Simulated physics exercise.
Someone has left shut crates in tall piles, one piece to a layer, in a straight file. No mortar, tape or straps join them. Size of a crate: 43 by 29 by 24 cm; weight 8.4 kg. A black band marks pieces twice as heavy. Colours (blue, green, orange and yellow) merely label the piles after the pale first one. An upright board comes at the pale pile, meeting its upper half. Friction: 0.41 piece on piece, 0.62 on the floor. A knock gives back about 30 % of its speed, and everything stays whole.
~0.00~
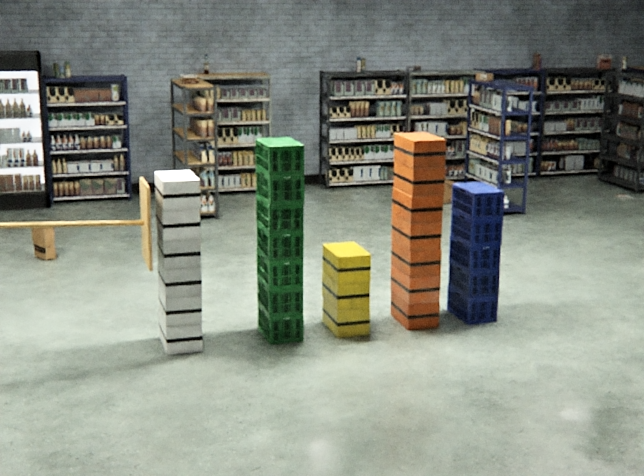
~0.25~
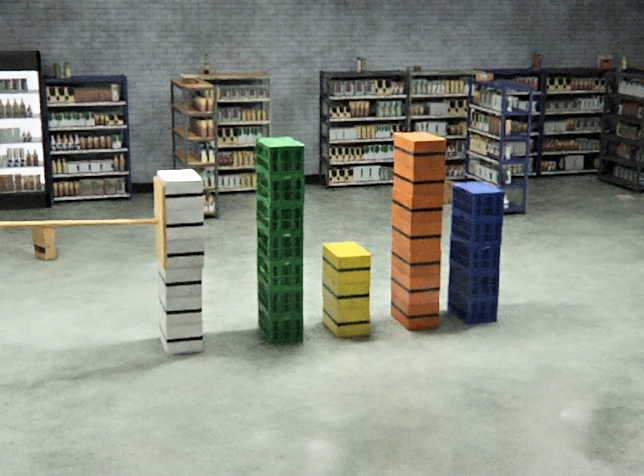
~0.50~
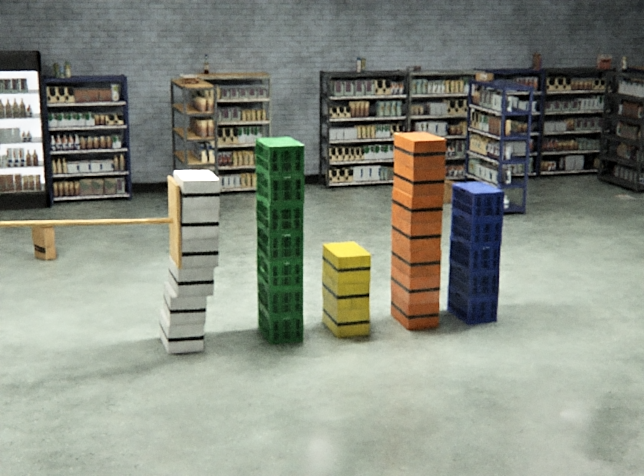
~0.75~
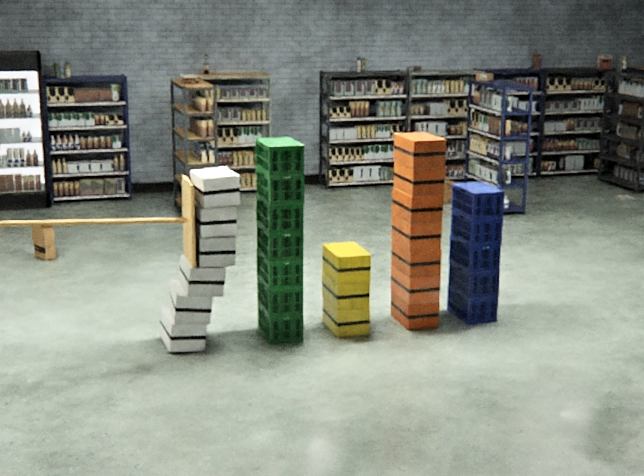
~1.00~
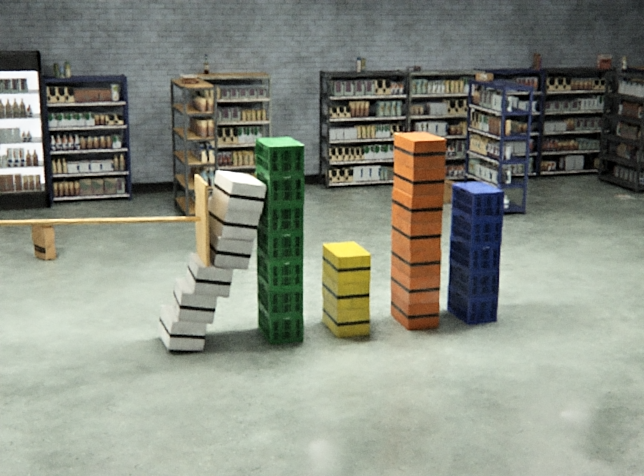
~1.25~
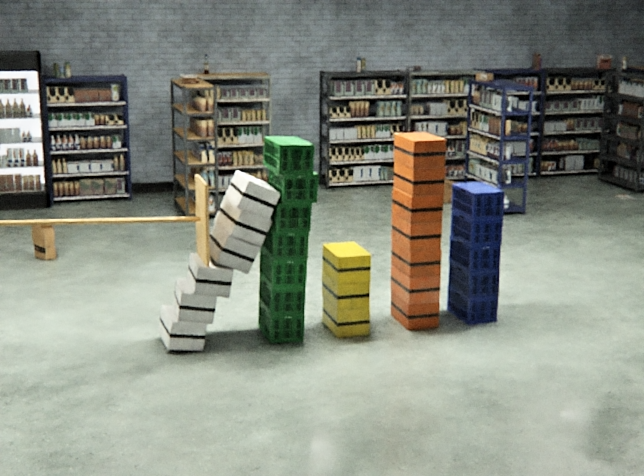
In this clip, an upright board slides right into the upper half of a white stack of crates, skewing its layers and tilting its top against the green stack, whose upper part shifts slightly while the yellow, orange and blue stacks stay still.
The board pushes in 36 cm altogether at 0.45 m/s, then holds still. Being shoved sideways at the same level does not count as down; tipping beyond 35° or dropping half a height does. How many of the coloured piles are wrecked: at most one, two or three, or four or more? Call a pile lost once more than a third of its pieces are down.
The toll is upwards of three.
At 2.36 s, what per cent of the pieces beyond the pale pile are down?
At that moment 25 per cent.
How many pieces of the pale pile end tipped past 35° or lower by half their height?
3 of them.
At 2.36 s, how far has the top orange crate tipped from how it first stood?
About 5°.
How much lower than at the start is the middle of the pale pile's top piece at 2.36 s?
Some 70 cm lower.
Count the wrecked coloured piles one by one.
The count is 4.
Around 2.36 s, 3 of the pale pile down; 6 of the 22 other crates down; top yellow crate tipped 20°; top green crate tipped 17°, 25 cm lower.
Around 3.92 s, 3 of the pale pile down; 20 of the 22 other crates down; top green crate on its side; top blue crate tipped 70°, 89 cm lower.
Finally (6.1 s), 3 of the pale pile down; 20 of the 22 other crates down; top blue crate upside down; top orange crate upside down. Wrecked, blue, green, orange and yellow.
